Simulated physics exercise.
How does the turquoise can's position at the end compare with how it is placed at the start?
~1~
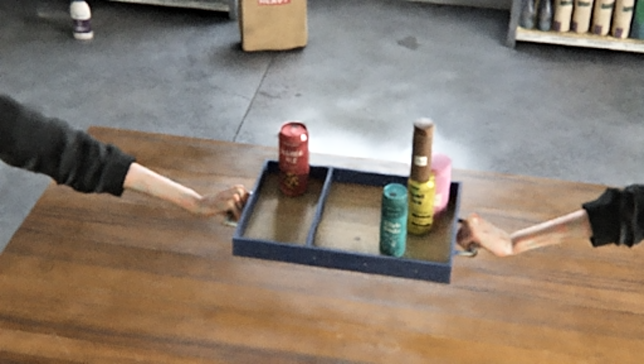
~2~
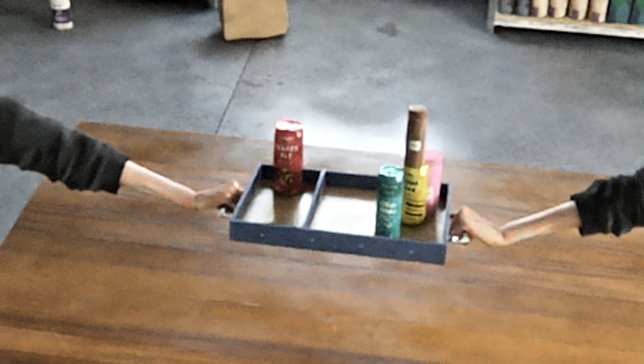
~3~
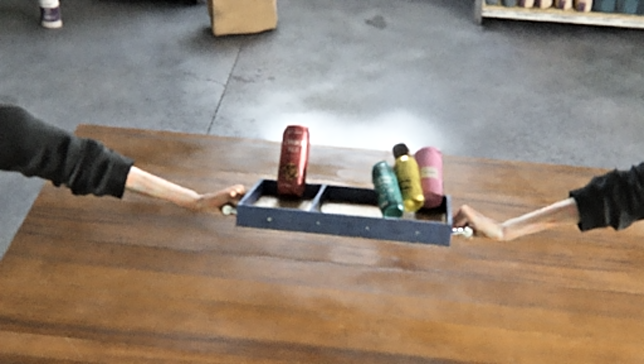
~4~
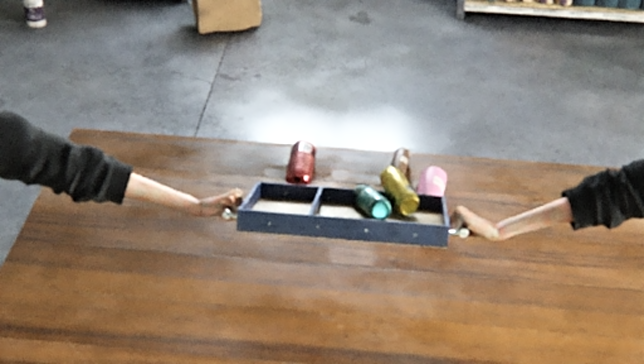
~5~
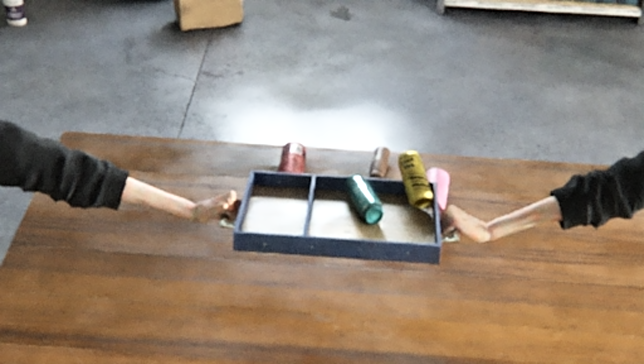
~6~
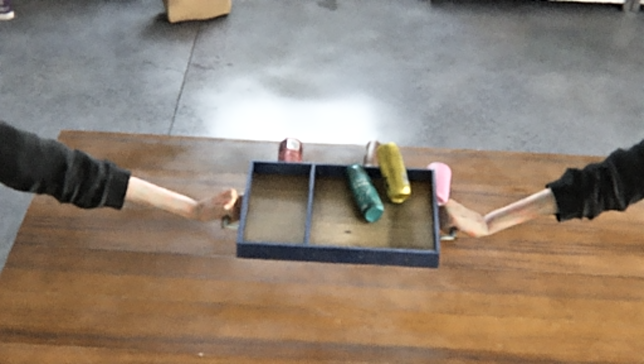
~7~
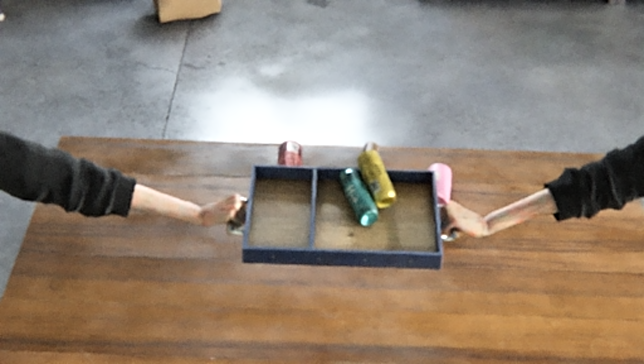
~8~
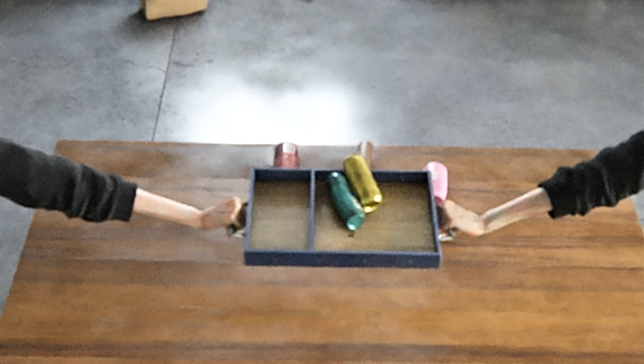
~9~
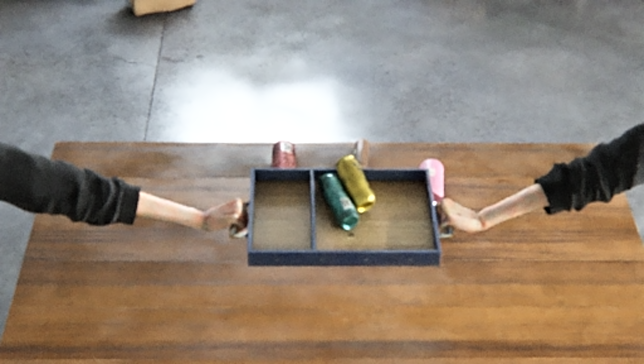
The turquoise can stands upright on the tray at the start, but it is lying on its side at the end.
The footage shows two hands tipping a divided tray away from the viewer, toppling its items so that the red can, pink jar and brown shaker leave it, then levelling it with the turquoise and yellow cans lying inside.
